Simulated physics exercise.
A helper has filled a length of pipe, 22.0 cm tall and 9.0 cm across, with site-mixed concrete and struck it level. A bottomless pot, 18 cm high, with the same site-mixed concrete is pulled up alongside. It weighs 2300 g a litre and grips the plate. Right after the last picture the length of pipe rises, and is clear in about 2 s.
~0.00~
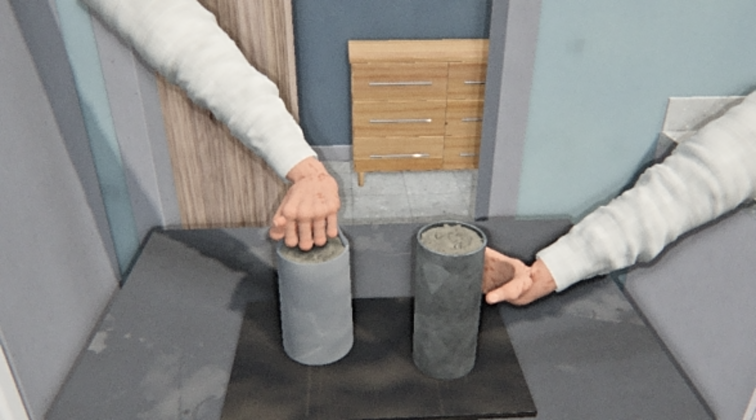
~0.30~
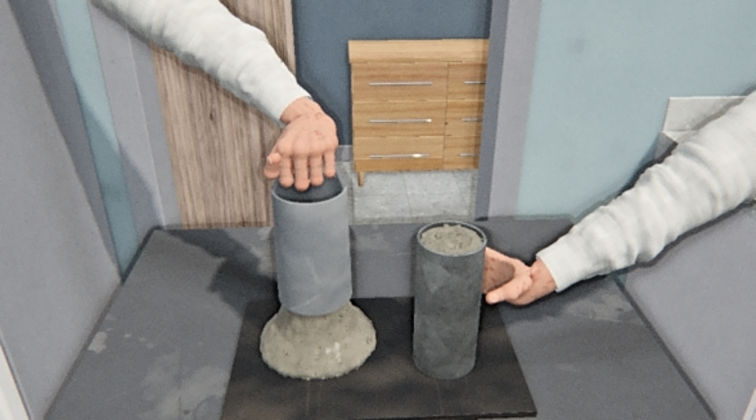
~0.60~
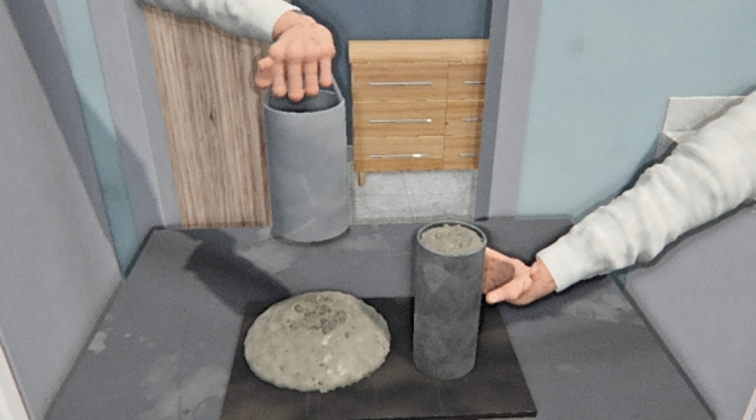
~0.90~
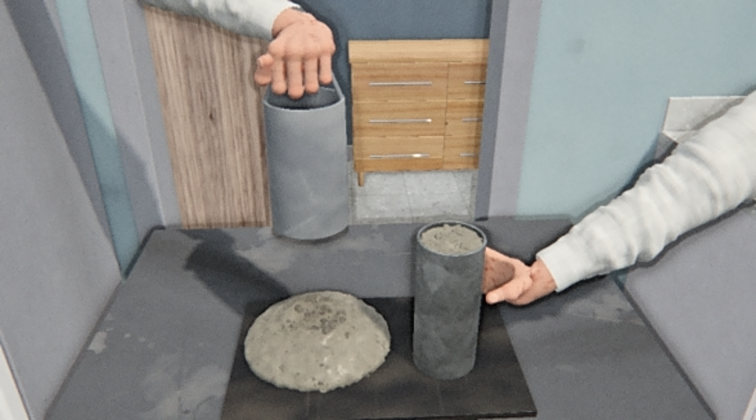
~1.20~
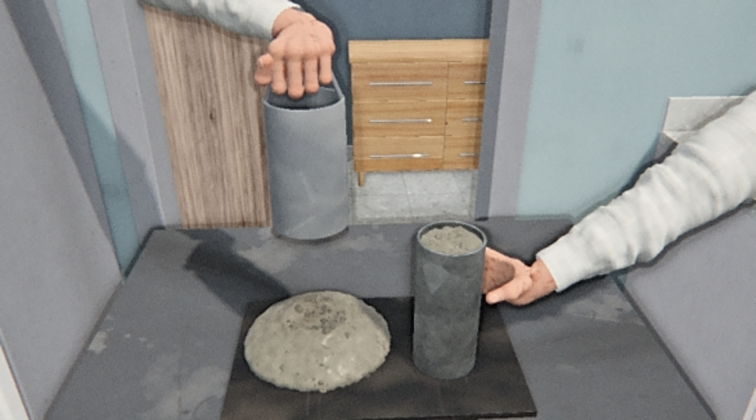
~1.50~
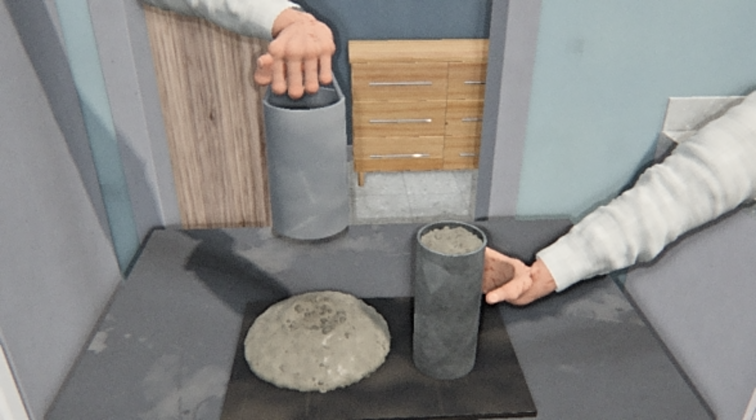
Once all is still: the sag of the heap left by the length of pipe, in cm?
Close to 15 centimetres.
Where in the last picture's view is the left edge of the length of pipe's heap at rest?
Near (372, 358).
By 2.0 s, the length of pipe is up 5.2 cm; the site-mixed concrete has come down 5.7 cm to 16 cm and is 17 cm wide.
By 2.5 s, the length of pipe is up 14 cm; the site-mixed concrete has come down 15 cm to 6.9 cm and is 23 cm wide.
By 3.0 s, the length of pipe is up 22 cm; the site-mixed concrete has come down 15 cm to 6.9 cm and is 23 cm wide.
By 3.6 s, the length of pipe is clear; the site-mixed concrete has come down 15 cm to 6.8 cm and is 23 cm wide.
By 4.1 s, at rest, the length of pipe is clear; the site-mixed concrete has come down 15 cm to 6.8 cm and is 23 cm wide.
